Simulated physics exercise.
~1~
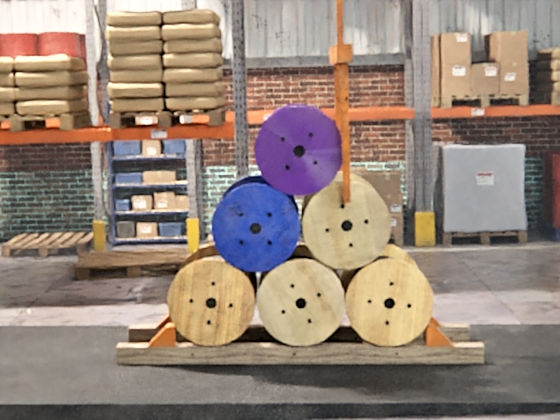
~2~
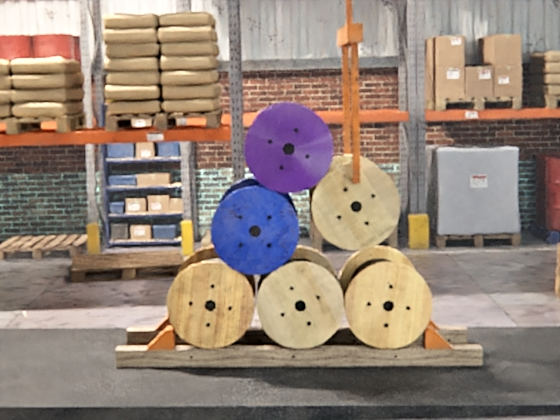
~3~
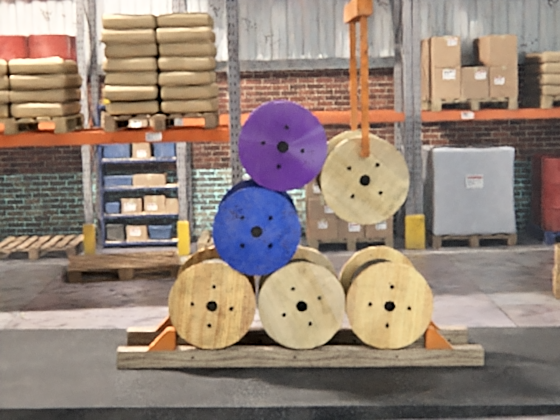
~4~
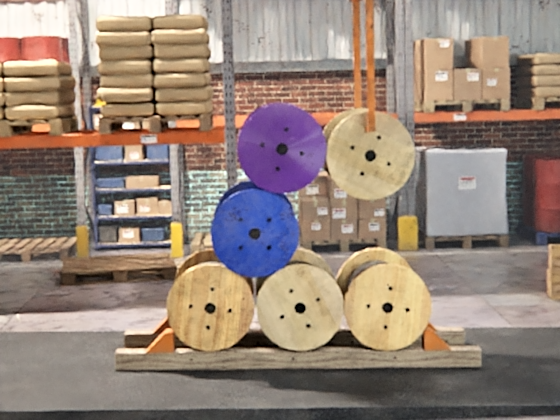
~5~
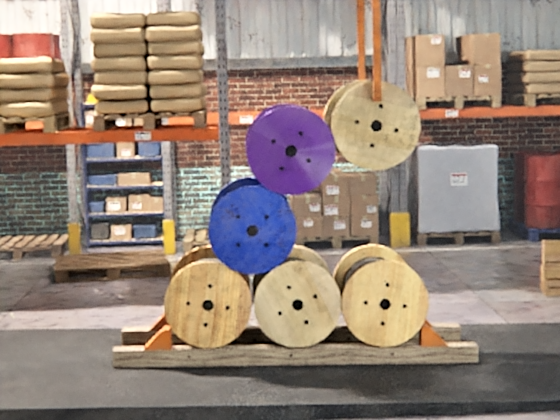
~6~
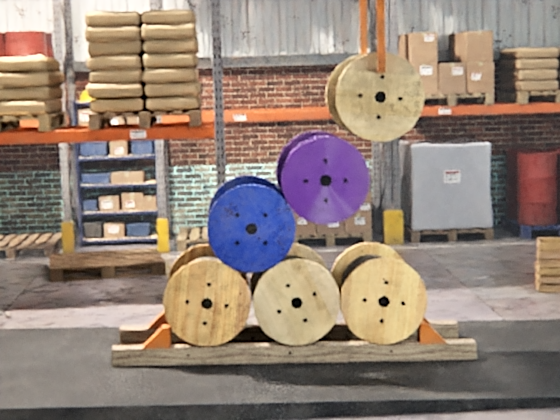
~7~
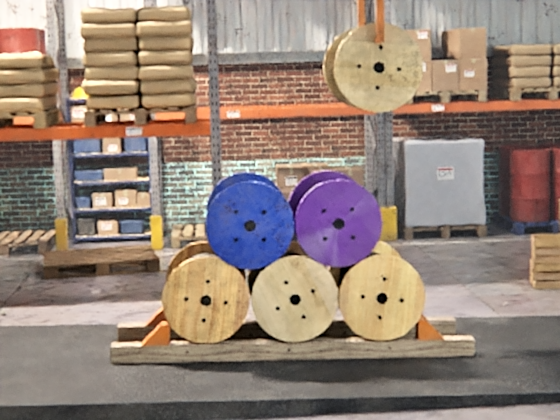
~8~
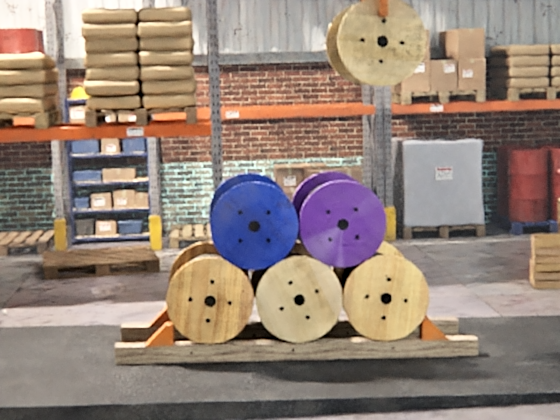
A purple cable reel tops a pyramid of wooden reels on timber bearers in a warehouse, seen from the front, with a blue reel at middle left, a plain one at middle right and three plain ones below. Stacked shelves and a brick wall stand behind. An orange hoist draws the middle-right reel up and rightward, turning it, while the purple reel shifts slightly left. As the plain reel rises clear, the purple one rolls right and drops into the gap. It settles beside the blue reel, which stays put, while the lifted reel hangs high at upper right.
